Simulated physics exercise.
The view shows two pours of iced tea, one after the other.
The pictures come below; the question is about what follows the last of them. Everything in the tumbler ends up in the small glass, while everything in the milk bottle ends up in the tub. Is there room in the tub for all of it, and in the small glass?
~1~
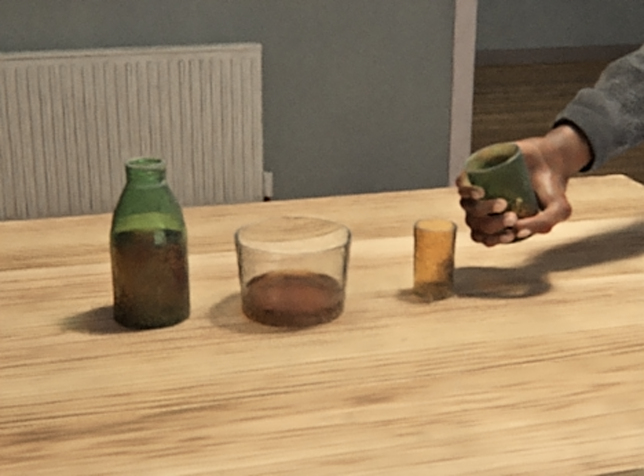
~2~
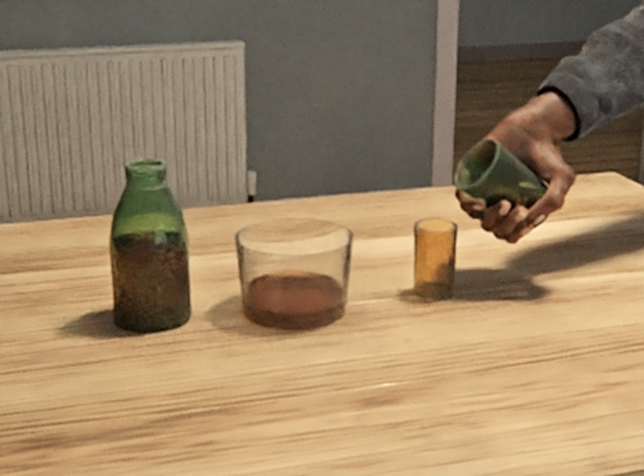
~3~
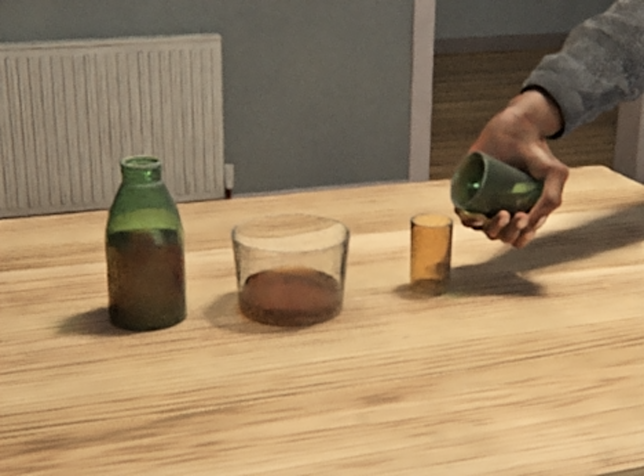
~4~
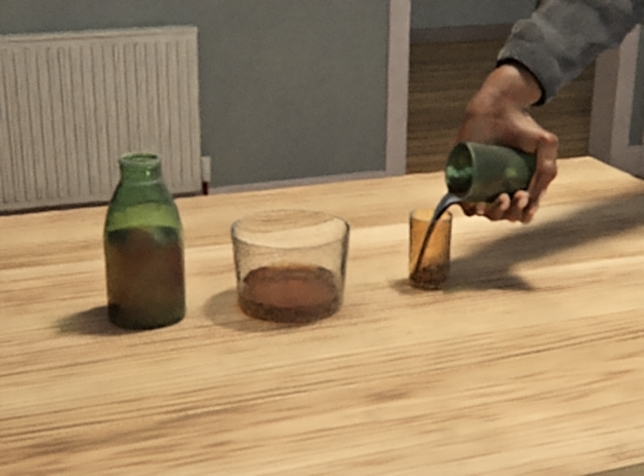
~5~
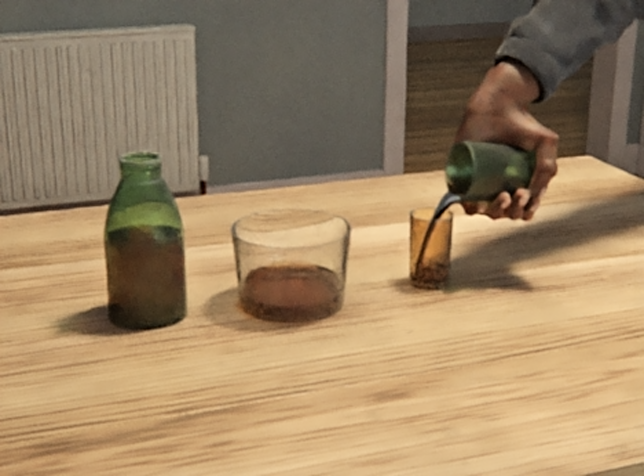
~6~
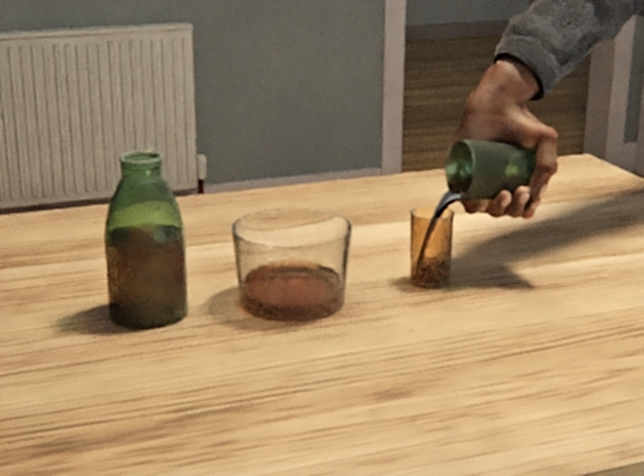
The tub has room; the small glass has room.
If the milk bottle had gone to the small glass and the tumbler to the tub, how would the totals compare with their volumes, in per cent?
380 % and 20 %, in that order.
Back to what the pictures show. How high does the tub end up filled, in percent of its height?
Near 65 in a hundred.
Next, the small glass is about half full.
After that, the small glass is about two thirds full.
Finally, the tub is about two thirds full; the small glass is about two thirds full.
